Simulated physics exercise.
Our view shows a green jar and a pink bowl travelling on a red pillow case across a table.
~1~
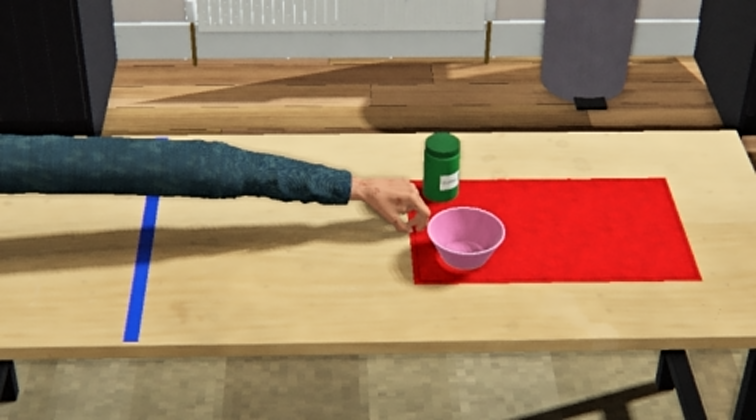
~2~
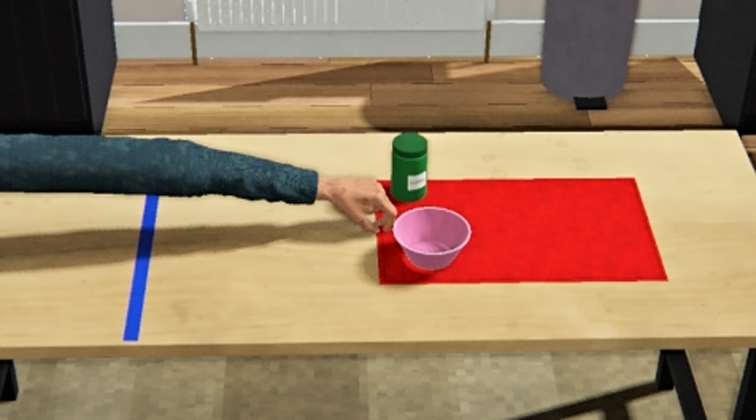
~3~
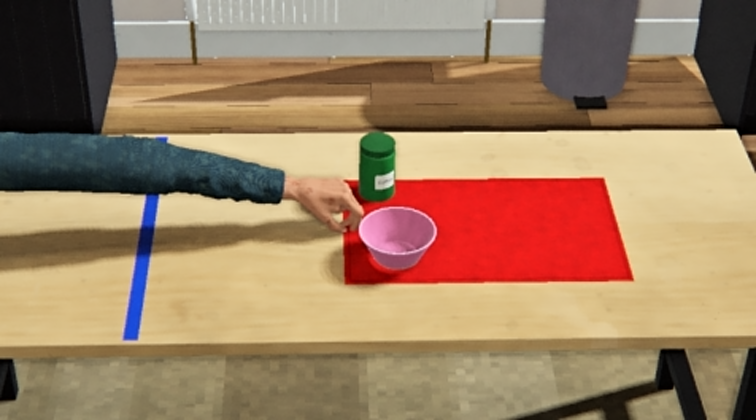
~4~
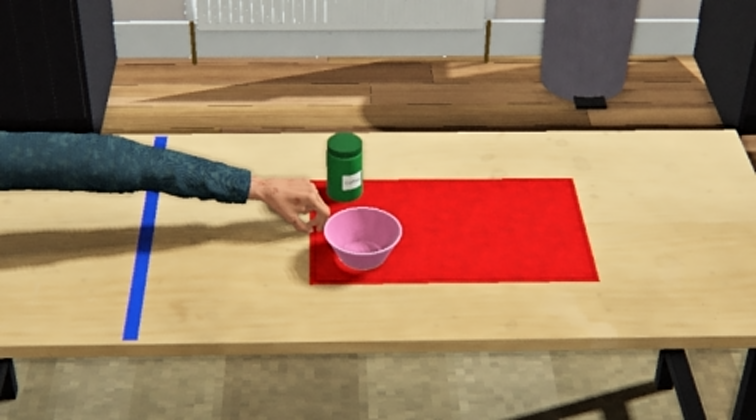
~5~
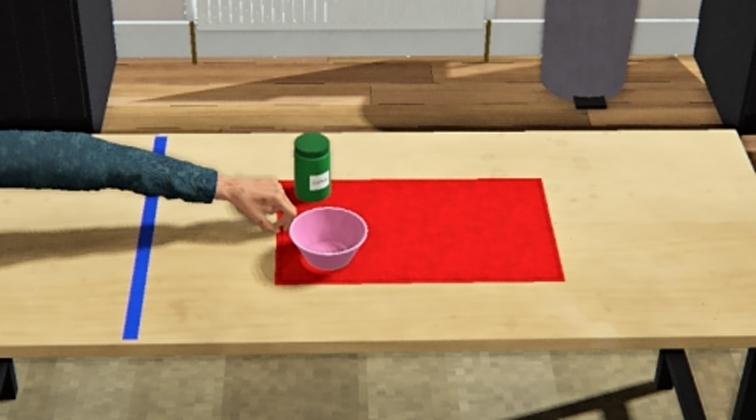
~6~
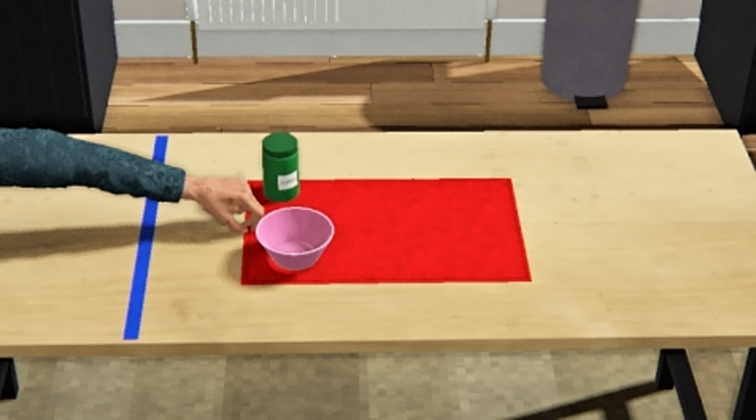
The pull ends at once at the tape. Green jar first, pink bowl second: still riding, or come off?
Green jar - came off; pink bowl - came off.
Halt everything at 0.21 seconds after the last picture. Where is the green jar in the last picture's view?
It is at roughly (152, 168).
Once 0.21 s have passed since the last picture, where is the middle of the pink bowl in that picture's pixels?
Its middle lies around (160, 245).
Then, 0.10 s after the last picture, hem short of the tape; green jar on the cloth near (216, 168); pink bowl on the cloth near (227, 244).
Then, 0.21 s after the last picture, hem at the tape; green jar ahead of the hem near (152, 168); pink bowl on the cloth near (160, 245).
At rest, hem at the tape; green jar knocked over near (42, 177); pink bowl ahead of the hem near (107, 247). The green jar leaves the cloth and the pink bowl shoots off the front.
